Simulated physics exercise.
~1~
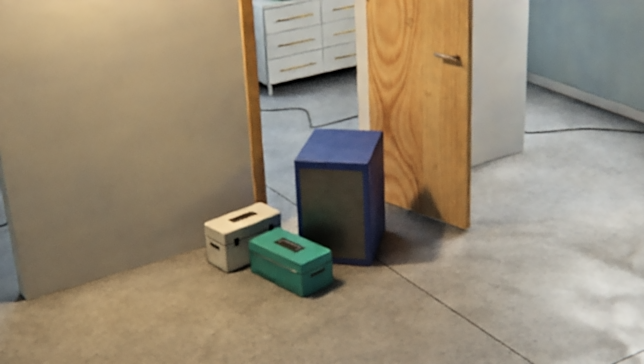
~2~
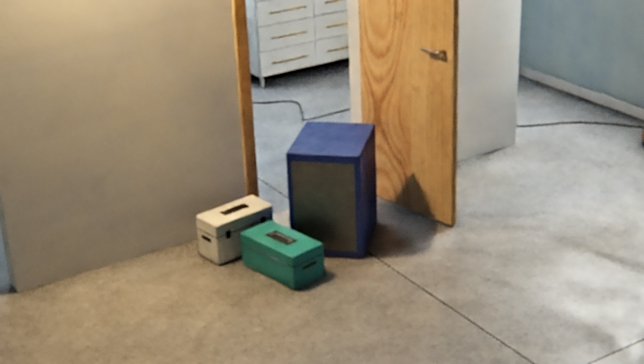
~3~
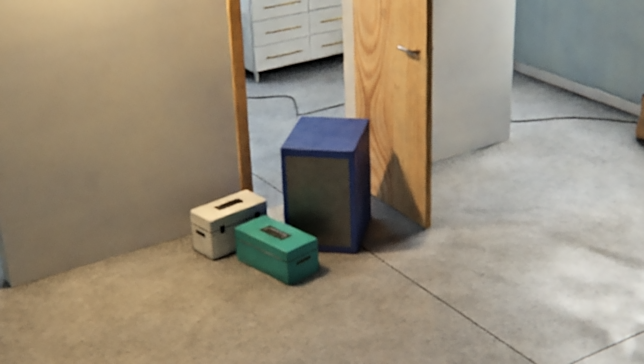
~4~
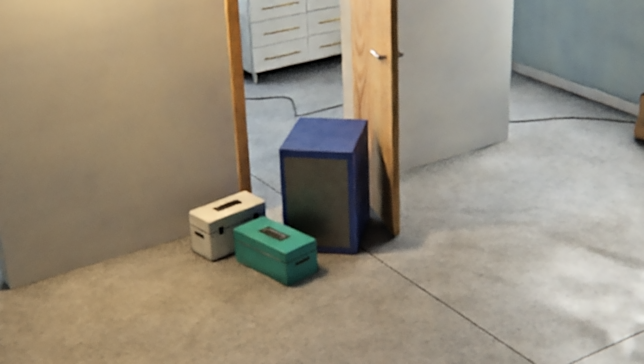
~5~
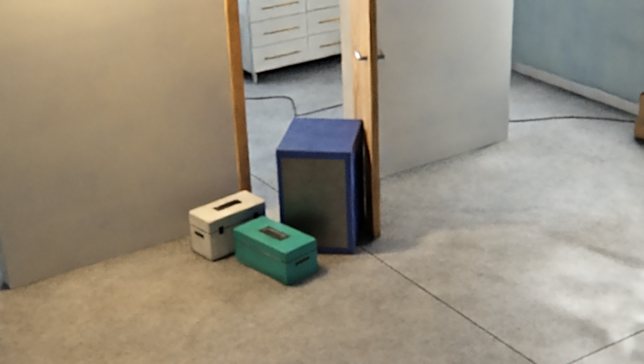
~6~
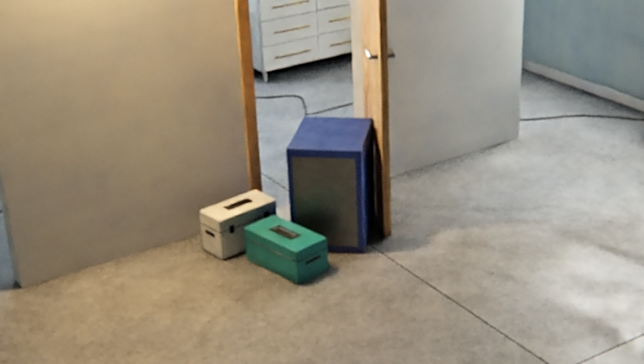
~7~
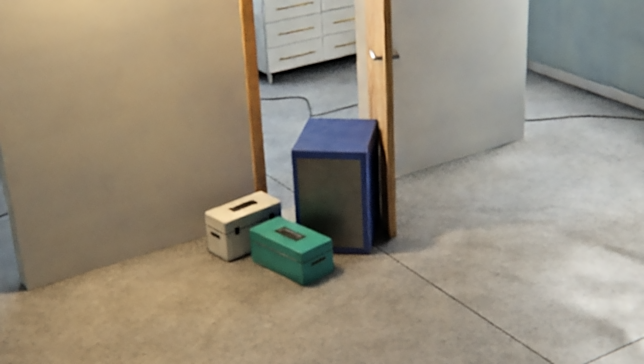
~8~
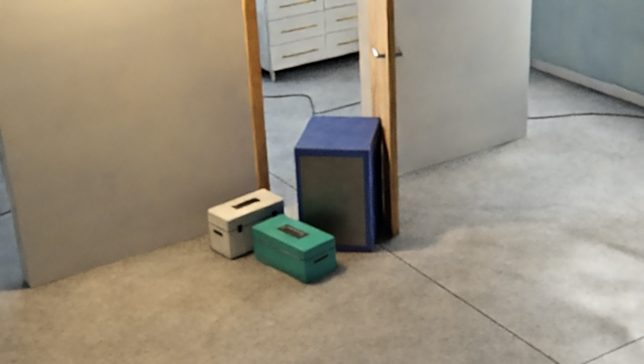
At the start, a wooden door stands wide open beside a doorway, with a blue box-like object with a slanted top standing in front of it and a white toolbox and a turquoise toolbox on the concrete floor to the left. The door begins to swing slowly toward the doorway, its broad wooden face narrowing from view. It keeps turning until it comes up close behind the blue object, where it slows and then stops. The blue object and both toolboxes stay where they are while the view sways slightly. At the end, the door remains partly open, held against the blue object.
